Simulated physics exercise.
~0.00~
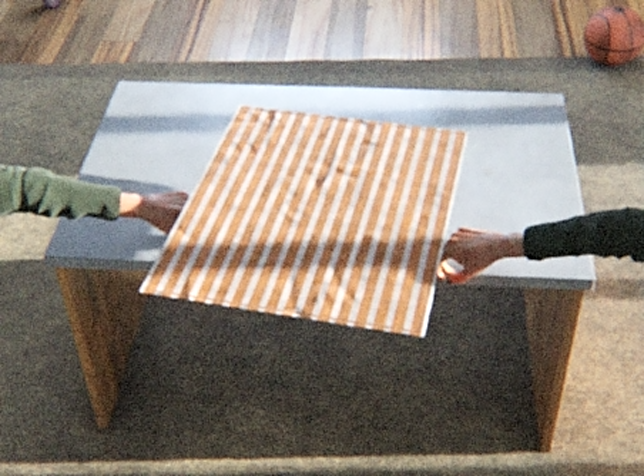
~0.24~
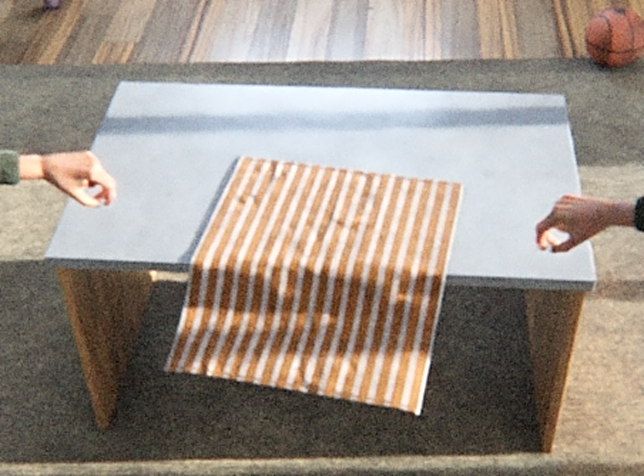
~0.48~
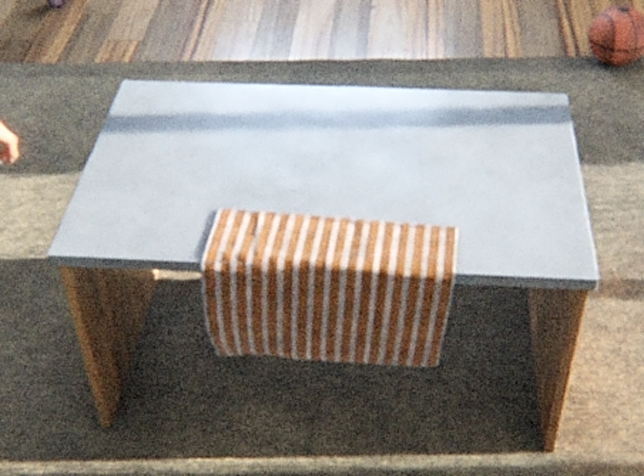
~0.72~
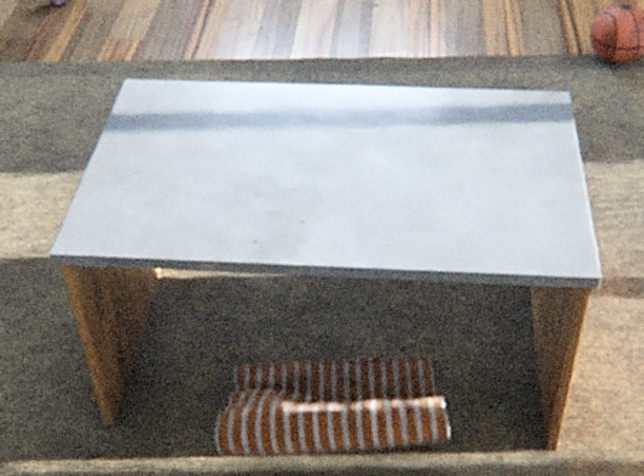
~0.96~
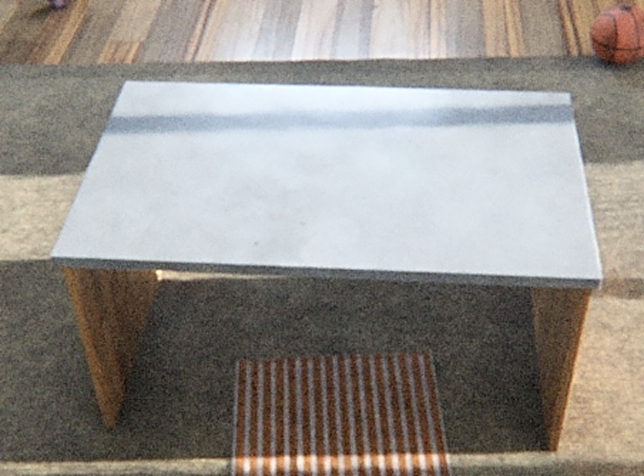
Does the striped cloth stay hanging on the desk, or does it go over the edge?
It goes over the edge. After the hands let go, it slides off the front of the desk and ends up on the carpet below.
